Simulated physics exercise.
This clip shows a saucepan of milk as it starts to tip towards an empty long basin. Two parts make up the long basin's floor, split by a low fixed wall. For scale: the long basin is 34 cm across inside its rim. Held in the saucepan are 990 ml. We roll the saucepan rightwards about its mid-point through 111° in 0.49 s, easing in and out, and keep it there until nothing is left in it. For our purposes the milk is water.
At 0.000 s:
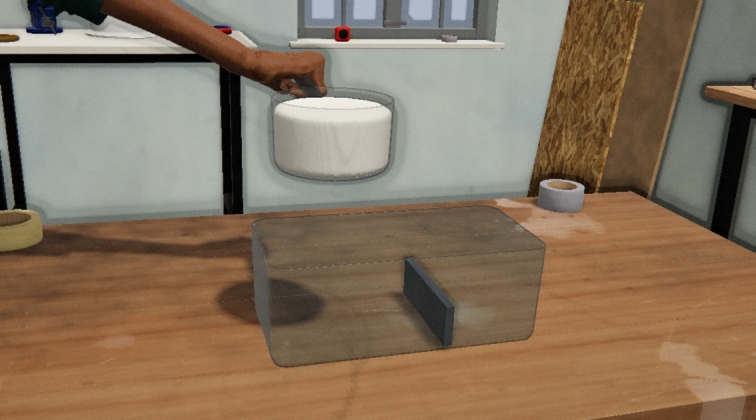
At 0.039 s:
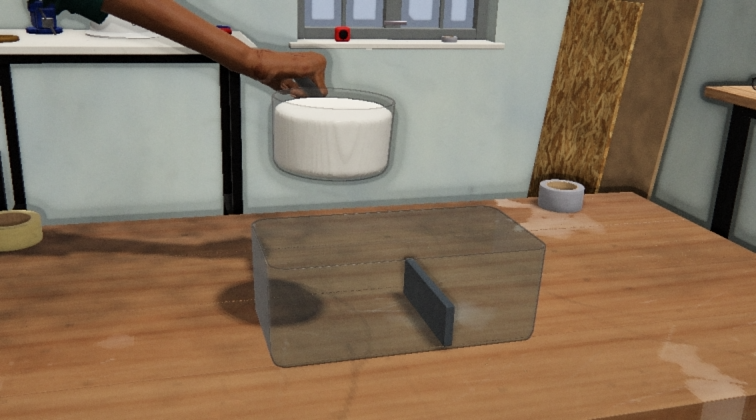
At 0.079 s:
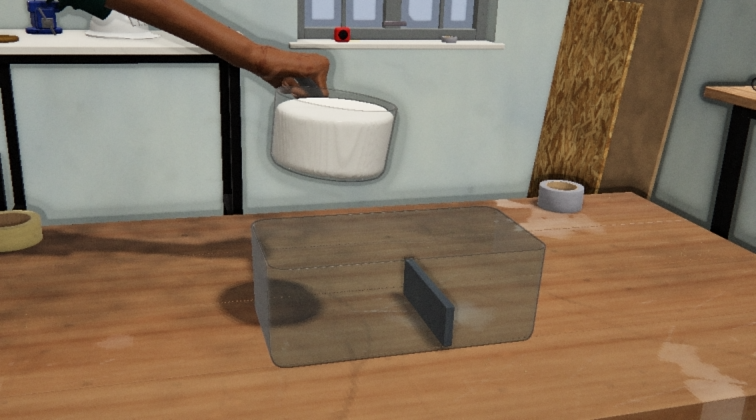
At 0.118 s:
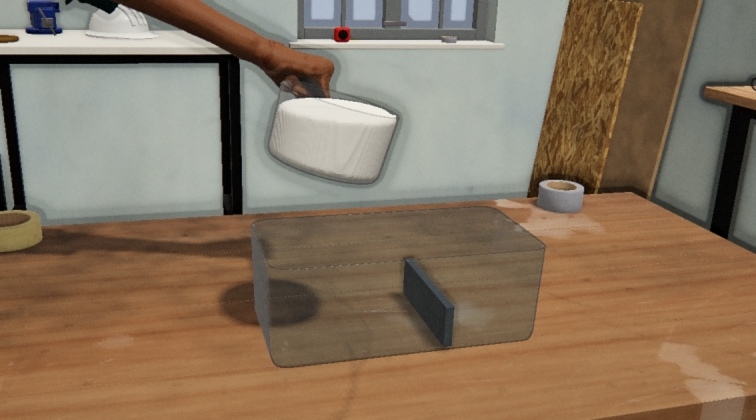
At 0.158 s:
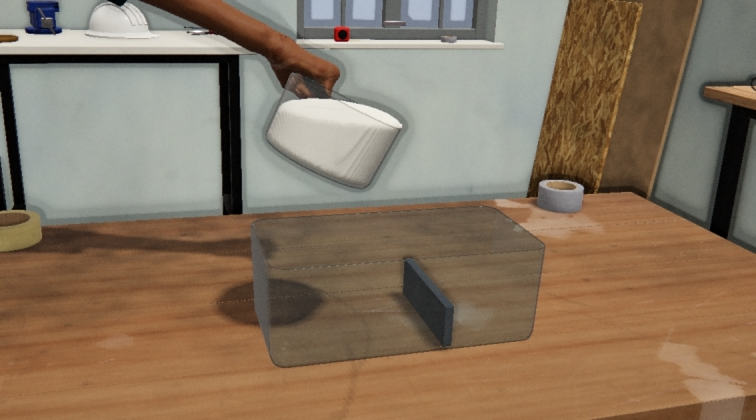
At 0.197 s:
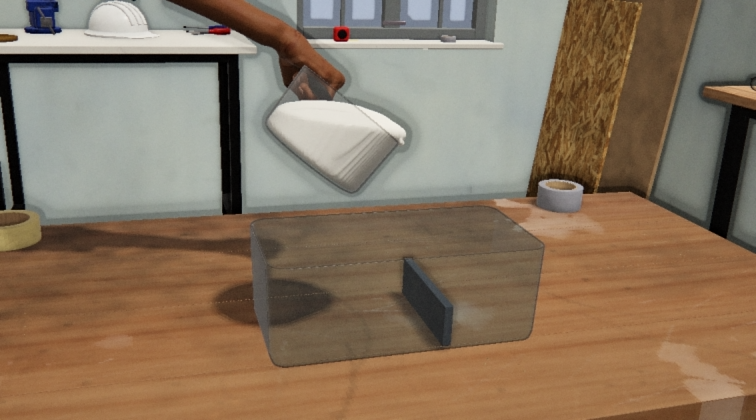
The video shows a hand holding a clear container of white liquid above a long transparent basin with a dark divider on a wooden table, gradually tilting the container rightwards until its liquid reaches the lower right edge.
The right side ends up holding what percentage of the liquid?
About 27 in every hundred parts.
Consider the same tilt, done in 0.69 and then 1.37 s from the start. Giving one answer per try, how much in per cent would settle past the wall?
Near 40 in a hundred on the first go and near 65 in a hundred on the second.
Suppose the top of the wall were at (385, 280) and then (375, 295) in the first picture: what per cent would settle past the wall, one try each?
Respectively 90 and 85 %.
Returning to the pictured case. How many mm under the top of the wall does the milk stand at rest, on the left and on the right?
Measured: Left around 36 mm, right around 40 mm.
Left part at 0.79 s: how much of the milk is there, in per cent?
I'd put it at close to 64 %.
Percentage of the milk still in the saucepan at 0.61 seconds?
I'd estimate some 4 per cent.
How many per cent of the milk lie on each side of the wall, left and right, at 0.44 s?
Lab note: Left near 18 %, right near 22.
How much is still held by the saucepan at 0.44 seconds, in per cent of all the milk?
Portion remaining: Approx. 24 per cent.
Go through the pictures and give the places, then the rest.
In the first picture, tilt 0°; pouring edge (391, 99); surface from (275, 109) to (387, 107); the long basin's rim runs from (260, 244) to (520, 226); the wall's top is at (428, 282).
In the second picture, tilt 2°; pouring edge (391, 101); surface from (275, 109) to (388, 108).
In the third picture, tilt 7°; pouring edge (393, 106); surface from (276, 108) to (389, 110).
In the fourth picture, tilt 15°; pouring edge (395, 115); surface from (277, 108) to (392, 112).
In the fifth picture, tilt 26°; pouring edge (396, 127); surface from (275, 115) to (397, 120); 1 per cent is over the edge.
In the sixth picture, tilt 39°; pouring edge (394, 141); surface from (273, 110) to (389, 129); 5 per cent is over the edge.
Then, 0.44 s in, the tilt is 108° and 23 per cent is still to pour, 18 is left of the wall and 21 right of it.
Then, 0.61 s in, the tilt is 111° and 4 per cent is still to pour, 60 is left of the wall and 28 right of it.
Then, 0.79 s in, the tilt is 111° and 0 per cent is still to pour, 64 is left of the wall and 26 right of it.
Then, 0.99 s in, the tilt is 111° and 0 per cent is still to pour, 69 is left of the wall and 27 right of it.
Finally, 69 per cent lies left of the wall, 27 right of it and 3 outside.
